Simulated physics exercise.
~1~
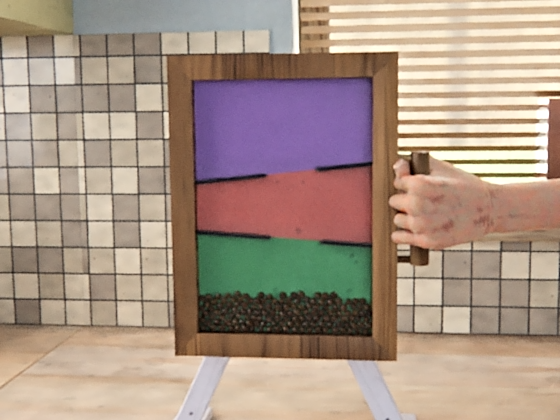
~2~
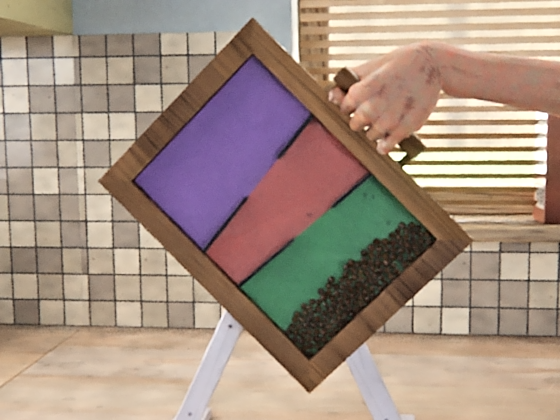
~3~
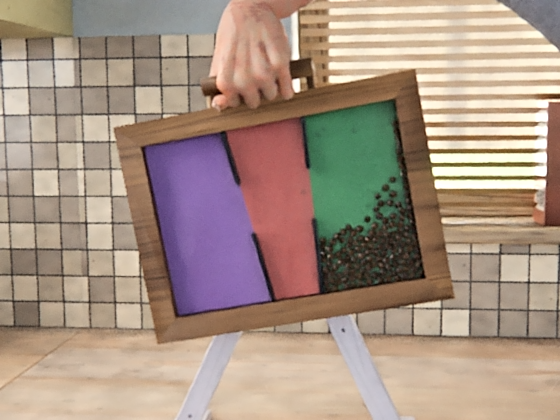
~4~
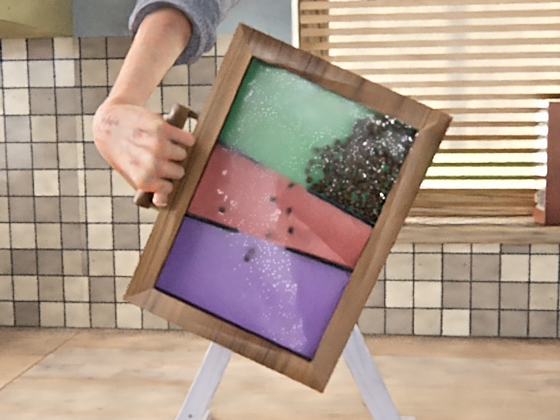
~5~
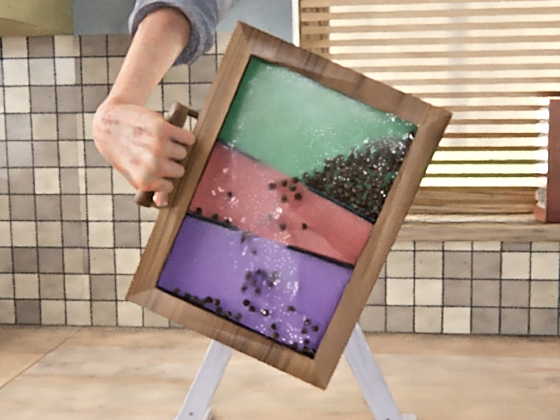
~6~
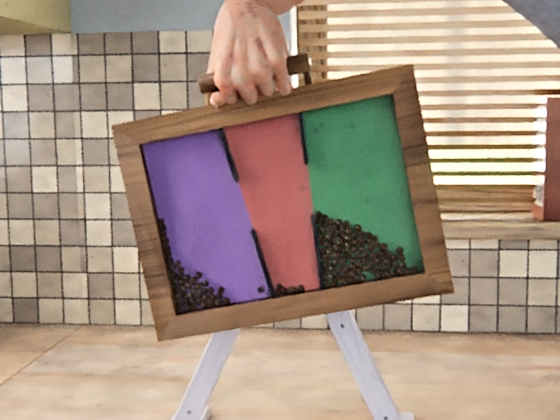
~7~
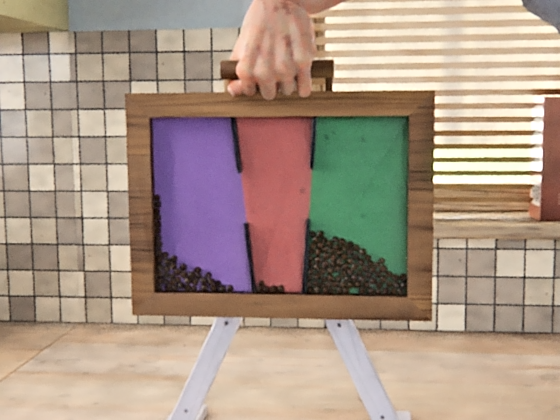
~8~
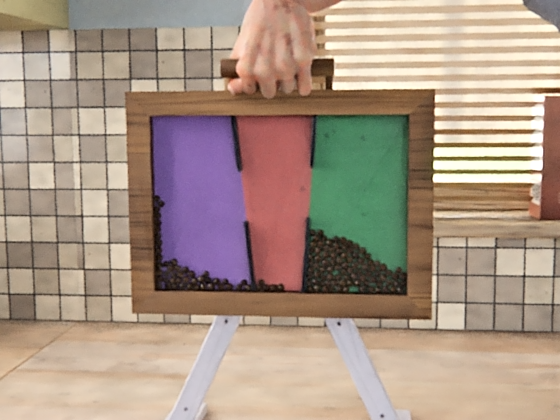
A wooden-framed box with a clear front, painted purple at the top, red in the middle and green at the bottom, holds dark beads heaped in its green chamber. It stands on pale legs on a counter, seen from the front before a tiled wall and a window blind. A hand on the handle turns it anticlockwise until green is uppermost, and some beads spill through red into purple. The hand then swings it partway back and stops with it lying sideways. Most beads rest in green at right, a smaller share in purple at left, and very few in red.
